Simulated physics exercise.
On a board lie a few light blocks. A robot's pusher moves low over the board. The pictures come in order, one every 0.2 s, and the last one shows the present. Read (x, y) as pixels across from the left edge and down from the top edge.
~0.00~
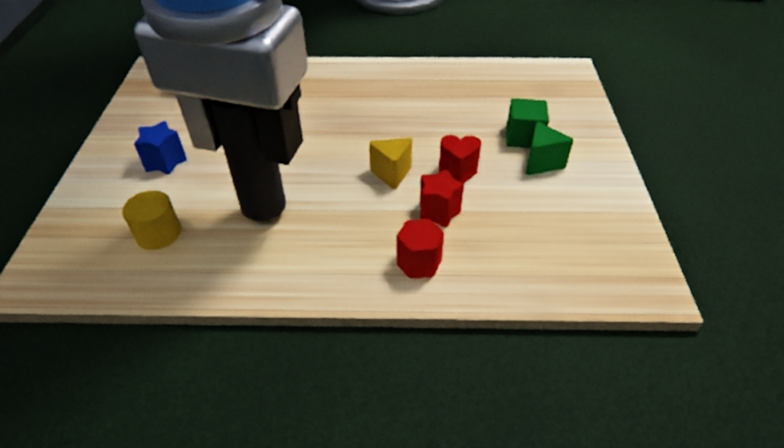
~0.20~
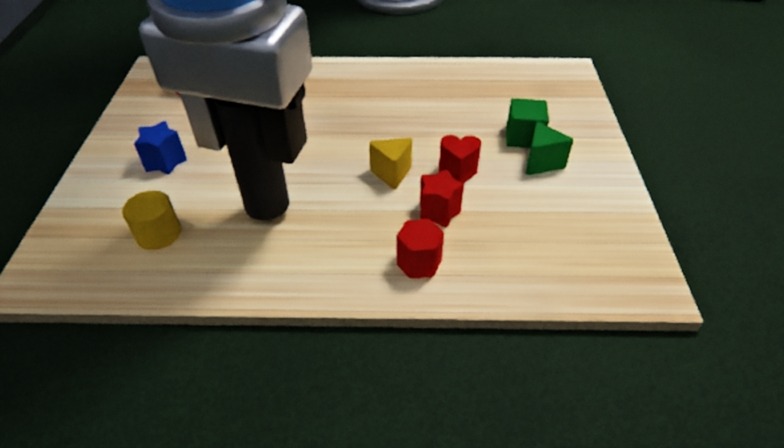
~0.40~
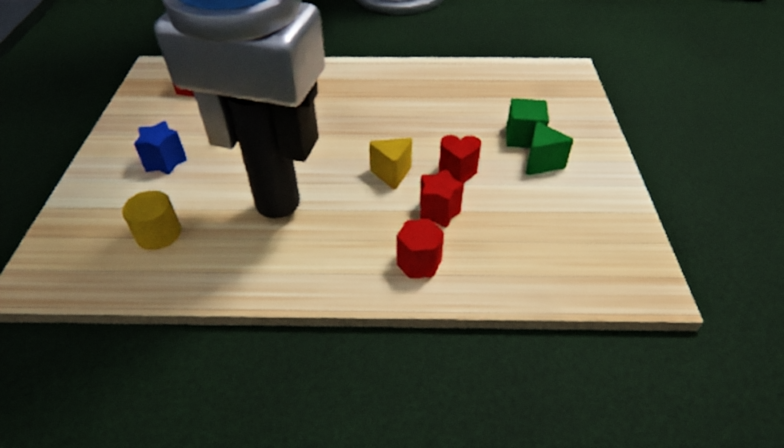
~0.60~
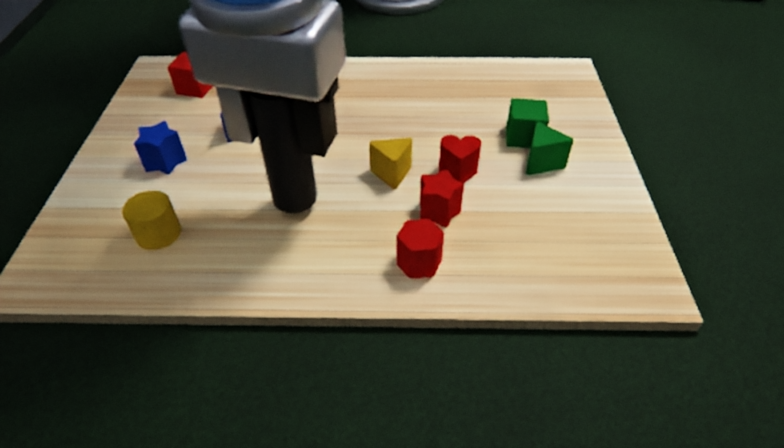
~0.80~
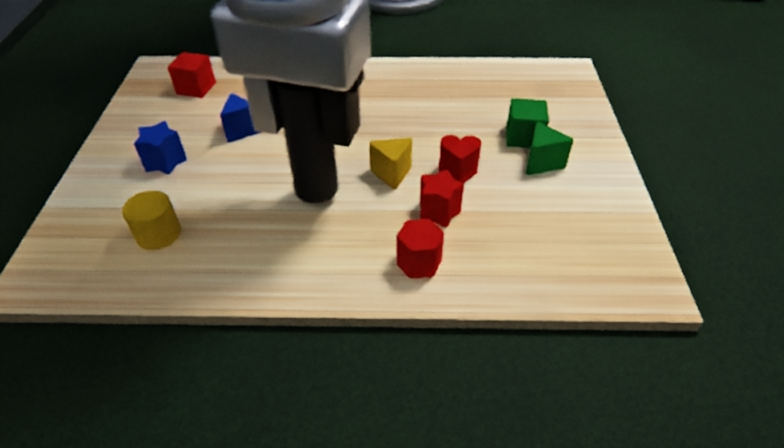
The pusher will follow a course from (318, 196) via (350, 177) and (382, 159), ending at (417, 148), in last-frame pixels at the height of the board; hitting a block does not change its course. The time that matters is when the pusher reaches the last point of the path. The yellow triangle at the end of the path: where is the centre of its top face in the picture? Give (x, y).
So, by the moment the path ends, you'll find the top centre of the yellow triangle at (426, 142).
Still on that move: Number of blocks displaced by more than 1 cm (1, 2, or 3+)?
It should be one.
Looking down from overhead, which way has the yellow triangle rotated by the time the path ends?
Turns clockwise.
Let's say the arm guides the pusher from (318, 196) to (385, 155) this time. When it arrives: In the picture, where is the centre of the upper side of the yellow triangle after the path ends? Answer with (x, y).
If I read the scene right, the answer is (412, 140).
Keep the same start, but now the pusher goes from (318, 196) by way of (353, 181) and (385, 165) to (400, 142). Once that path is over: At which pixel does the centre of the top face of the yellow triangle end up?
In the picture, that point is around (423, 140).
On the path given first. One third of the way, pusher (350, 169); nothing pushed yet.
Two thirds of the way, pusher (382, 151); yellow triangle (412, 142), turned 75° clockwise.
At the end, pusher (417, 141); yellow triangle (426, 142), turned 105° clockwise; red heart still.
